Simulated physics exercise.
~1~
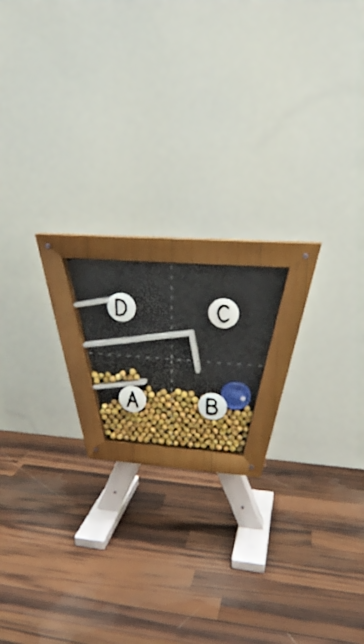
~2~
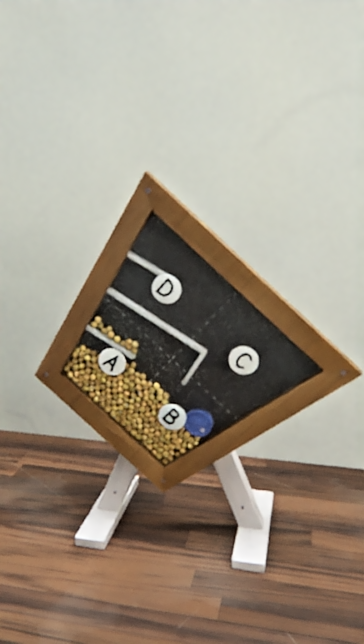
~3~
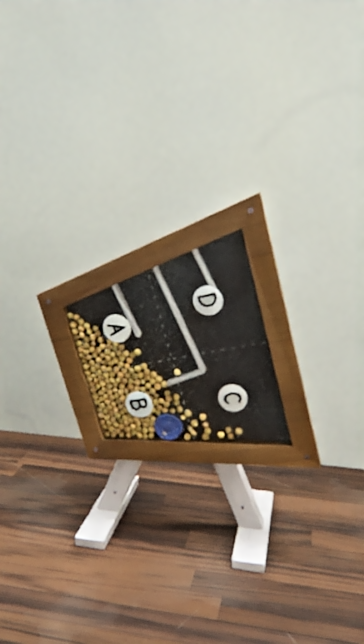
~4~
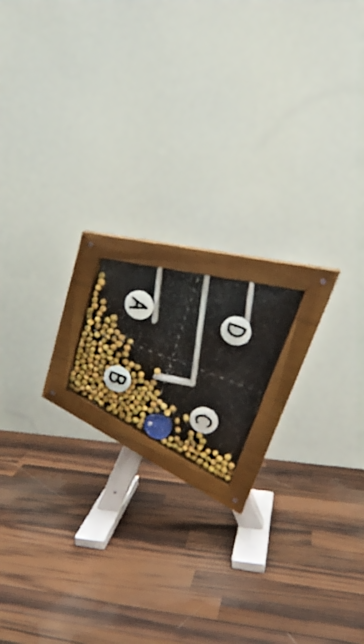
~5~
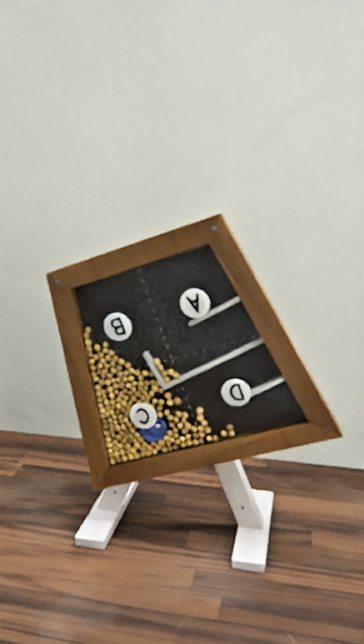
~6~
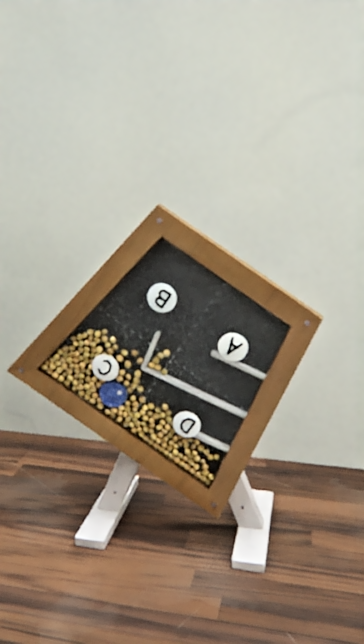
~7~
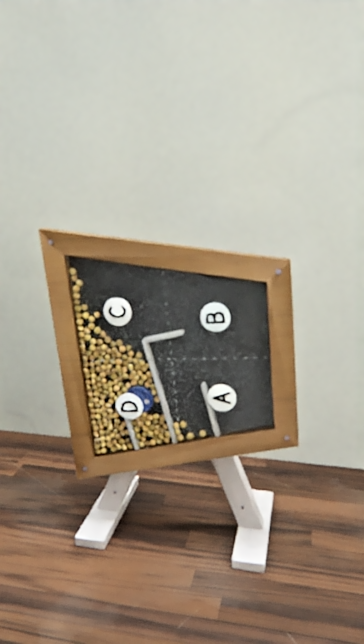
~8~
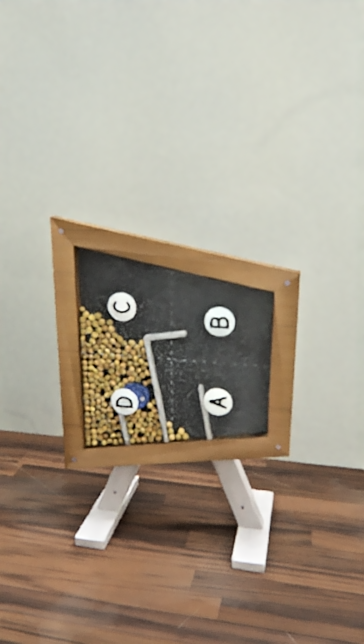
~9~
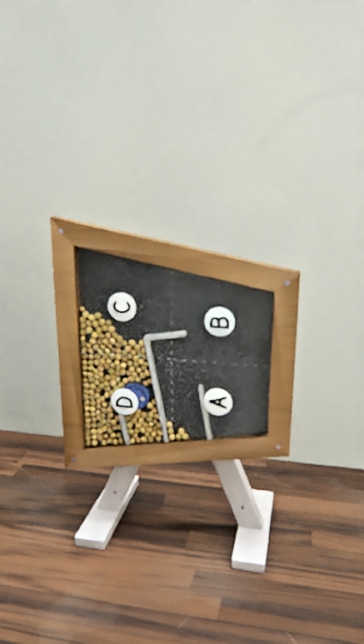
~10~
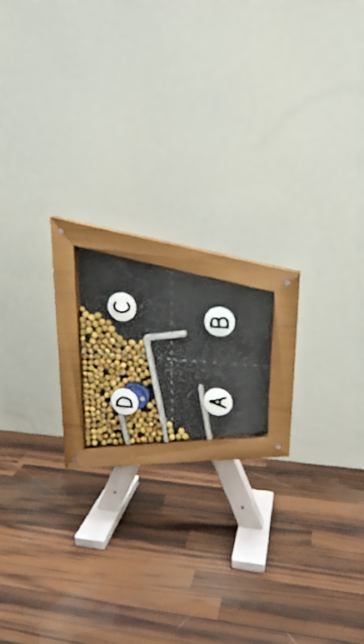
A wooden-framed, four-sided case with a dark panel stands on white feet on a brown wood surface before a pale wall, seen from the front by a still camera. White discs lettered A, B, C and D mark its quarters, pale bars jut inside, and yellowish beads fill the bottom around a blue disc near B. The case turns clockwise, and the beads slide toward B, some spilling toward C. It keeps turning, carrying beads and disc into C, then on toward D. Finally it stops with D at lower left, most beads and the blue disc resting there, some beads in C.
